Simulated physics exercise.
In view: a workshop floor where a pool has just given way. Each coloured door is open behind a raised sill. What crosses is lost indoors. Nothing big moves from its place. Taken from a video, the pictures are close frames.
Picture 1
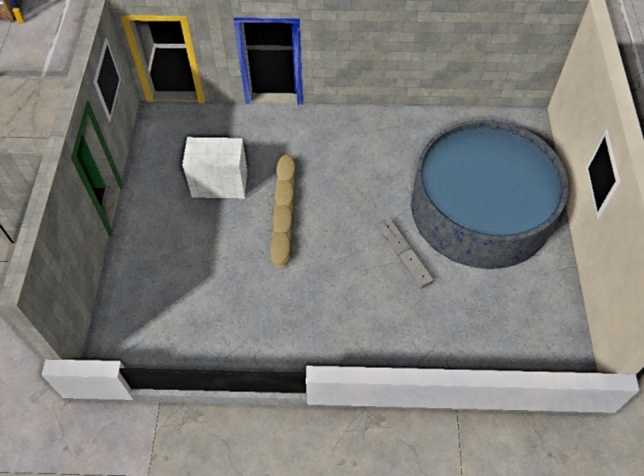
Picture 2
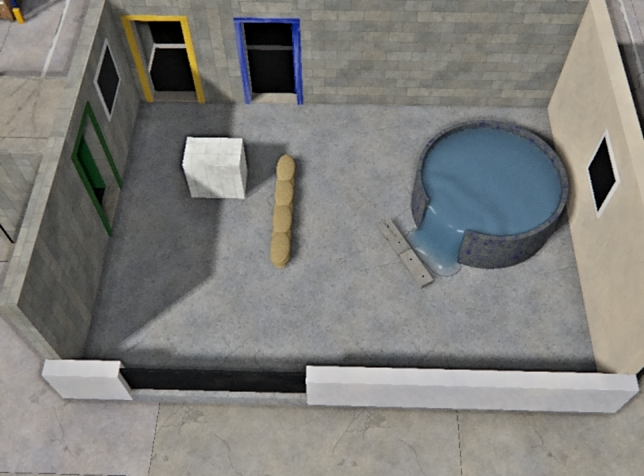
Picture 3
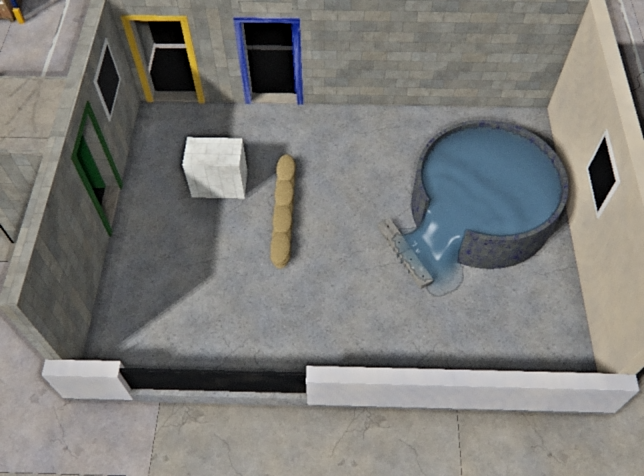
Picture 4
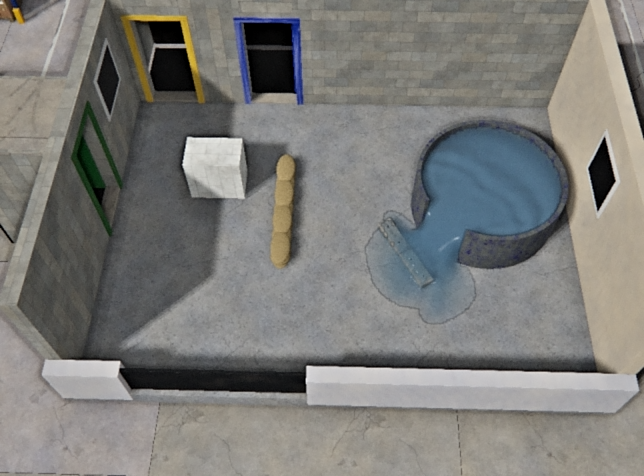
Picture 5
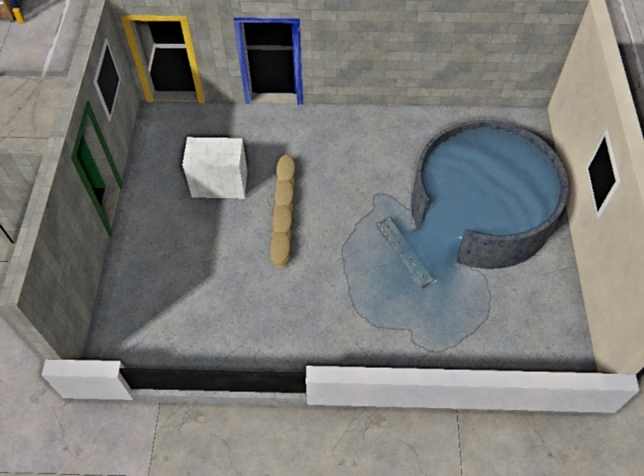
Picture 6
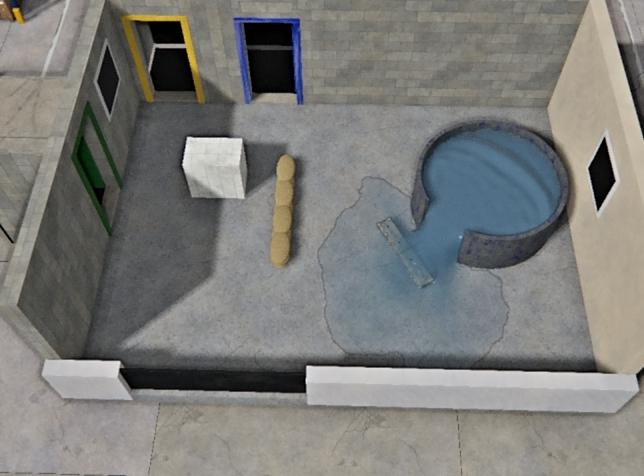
A walled concrete workshop floor is seen from above by a still camera. A round stone pool of blue water stands at right behind a low grey slab, with a tan, lumpy row at centre, a pale block at left, and green, yellow and blue doorways around the walls. The pool's near left side opens, and water pours over the slab, spreading left and forward in a widening sheet.
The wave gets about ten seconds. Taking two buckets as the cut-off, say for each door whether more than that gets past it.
Door by door: The yellow door exceeds it; the green door does not exceed it; the blue door exceeds it.
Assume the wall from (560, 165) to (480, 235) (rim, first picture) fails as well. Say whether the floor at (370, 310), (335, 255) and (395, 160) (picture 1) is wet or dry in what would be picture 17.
Going through them, the first would be submerged, the next still bare and the last still bare.
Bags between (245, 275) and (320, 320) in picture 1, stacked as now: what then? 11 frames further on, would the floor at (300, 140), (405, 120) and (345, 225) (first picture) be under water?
Point by point: No flooding; no flooding; inundated.
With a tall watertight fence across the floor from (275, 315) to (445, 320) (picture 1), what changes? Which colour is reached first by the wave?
I'd say the door marked green is first.
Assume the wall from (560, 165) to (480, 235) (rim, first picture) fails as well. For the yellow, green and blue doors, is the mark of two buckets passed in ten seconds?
Well, the yellow door overshoots, the green door overshoots, and the blue door overshoots.
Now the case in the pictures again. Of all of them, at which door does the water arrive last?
Answer: The one in yellow.
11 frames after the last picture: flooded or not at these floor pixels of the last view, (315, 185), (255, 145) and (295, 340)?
First spot submerged, second spot spared, third spot submerged.
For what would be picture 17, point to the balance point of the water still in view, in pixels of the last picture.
Roughly (433, 251).
A moment on, water covers 35 % of the floor; the yellow door not reached, the green door not reached, the blue door not reached.
Next, water covers 40 % of the floor; the yellow door not reached, the green door not reached, the blue door not reached.
Then, water covers 60 % of the floor; the yellow door not reached, the green door wet at the sill, nothing in, the blue door wet at the sill, nothing in.
Later, water covers 90 % of the floor; the yellow door over two buckets in, the green door wet at the sill, nothing in, the blue door under two buckets in.
In the end, water covers 95 % of the floor; the yellow door far over two buckets in, the green door wet at the sill, nothing in, the blue door over two buckets in.
